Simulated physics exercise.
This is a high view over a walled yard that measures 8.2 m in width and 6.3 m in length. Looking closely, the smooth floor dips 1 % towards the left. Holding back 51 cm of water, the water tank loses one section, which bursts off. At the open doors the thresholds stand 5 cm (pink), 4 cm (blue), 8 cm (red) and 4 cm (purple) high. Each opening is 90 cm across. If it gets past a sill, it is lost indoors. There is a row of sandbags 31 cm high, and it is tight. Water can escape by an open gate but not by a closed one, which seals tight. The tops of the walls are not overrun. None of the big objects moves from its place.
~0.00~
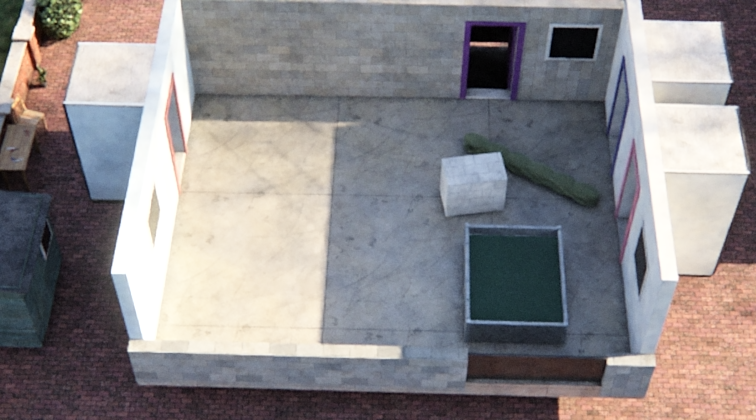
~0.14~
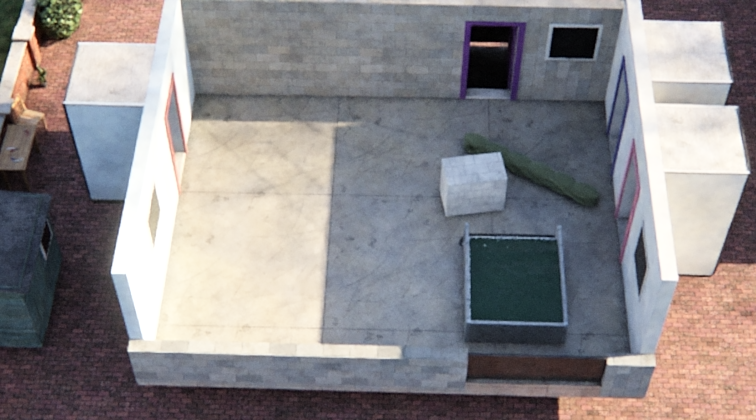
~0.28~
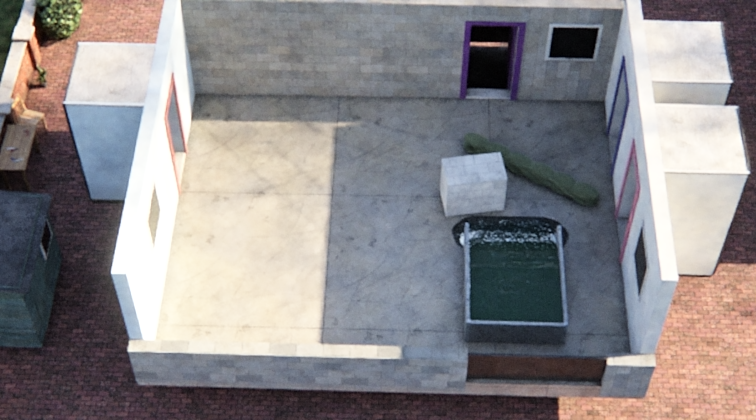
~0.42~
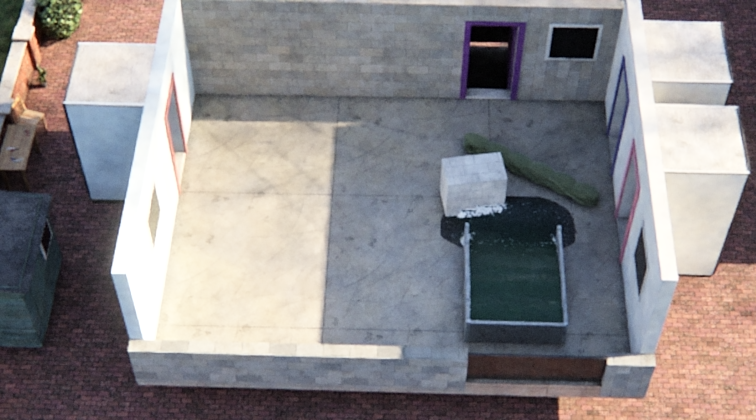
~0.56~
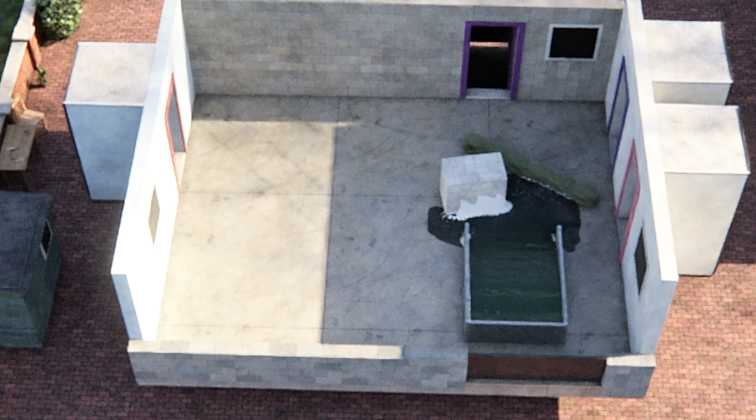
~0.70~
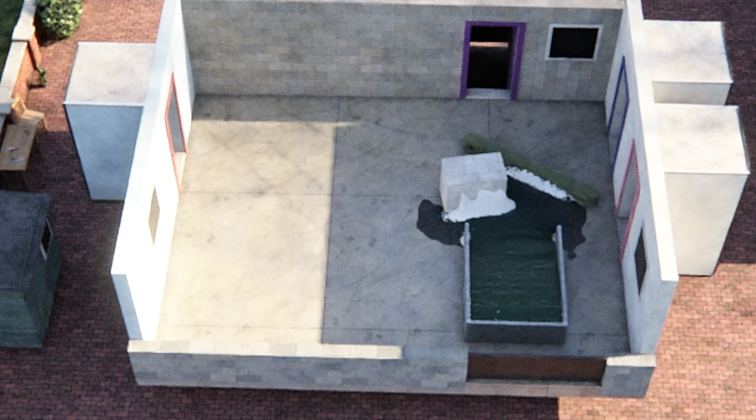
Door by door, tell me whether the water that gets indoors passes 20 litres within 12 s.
The pink door lets in a larger amount than the limit; the blue door lets in a smaller amount than the limit; the red door lets in a smaller amount than the limit; the purple door lets in a smaller amount than the limit.
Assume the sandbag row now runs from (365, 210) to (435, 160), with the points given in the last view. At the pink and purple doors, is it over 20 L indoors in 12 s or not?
Well, the pink one ends up within bounds and the purple one ends up more than allowed.
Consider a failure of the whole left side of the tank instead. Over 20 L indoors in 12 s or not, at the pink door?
So for pink: No.
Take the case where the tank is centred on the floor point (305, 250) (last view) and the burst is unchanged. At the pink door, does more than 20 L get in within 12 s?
So then, pink stays inside.
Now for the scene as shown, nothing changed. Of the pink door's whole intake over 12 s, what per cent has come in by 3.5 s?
60 per cent, roughly.
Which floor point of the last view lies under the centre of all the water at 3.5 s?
The water's centre sits at about (465, 231).
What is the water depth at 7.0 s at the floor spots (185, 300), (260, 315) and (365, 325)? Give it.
Spot one 4 cm, spot two 1 cm, spot three 1 cm.
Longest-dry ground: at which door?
Result: Purple door.
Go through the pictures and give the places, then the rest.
The first picture shows the water tank at (515, 276) is whole and still, 51 cm deep.
In the second picture, the front is at a hidden place, 0.9 m from the gap on the water tank's far side; 0.2 m2 of floor is under water; 51 cm left at the back of the water tank.
In the third picture, water pours out on the water tank's far side and has run 1.0 m, to (562, 233); typically 9 cm deep outside, 51 cm at the water tank's back.
In the fourth picture, water pours out on the water tank's far side and has run 1.3 m, to (561, 210); typically 9 cm deep outside, 51 cm at the water tank's back.
In the fifth picture, the front is at (524, 179), 1.7 m from the gap on the water tank's far side; 2.6 m2 of floor is under water; 49 cm left at the back of the water tank.
In the sixth picture, the front is at a hidden place, 1.9 m from the gap on the water tank's far side; 2.8 m2 of floor is under water; 44 cm left at the back of the water tank.
After 1.4 s water covers 10 % of the floor and is deepest (38 cm) near (550, 192); pink door not reached, blue door not reached, red door not reached, purple door not reached.
After 2.2 s water covers 25 % of the floor and is deepest (32 cm) near (541, 192); pink door 14 cm at the sill, 9 L in, blue door not reached, red door not reached, purple door not reached.
After 3.5 s water covers 55 % of the floor and is deepest (18 cm) near (502, 184); pink door 15 cm at the sill, 95 L in, blue door 2 cm at the sill, 0 L in, red door not reached, purple door not reached.
After 7.0 s water covers 60 % of the floor and is deepest (8 cm) near (187, 149); pink door 5 cm at the sill, 164 L in, blue door 1 cm at the sill, 0 L in, red door 6 cm at the sill, 5 L in, purple door 1 cm at the sill, 0 L in.
After 12.0 s water covers 70 % of the floor and is deepest (8 cm) near (162, 302); pink door 3 cm at the sill, 165 L in, blue door 1 cm at the sill, 0 L in, red door 5 cm at the sill, 5 L in, purple door 1 cm at the sill, 0 L in.
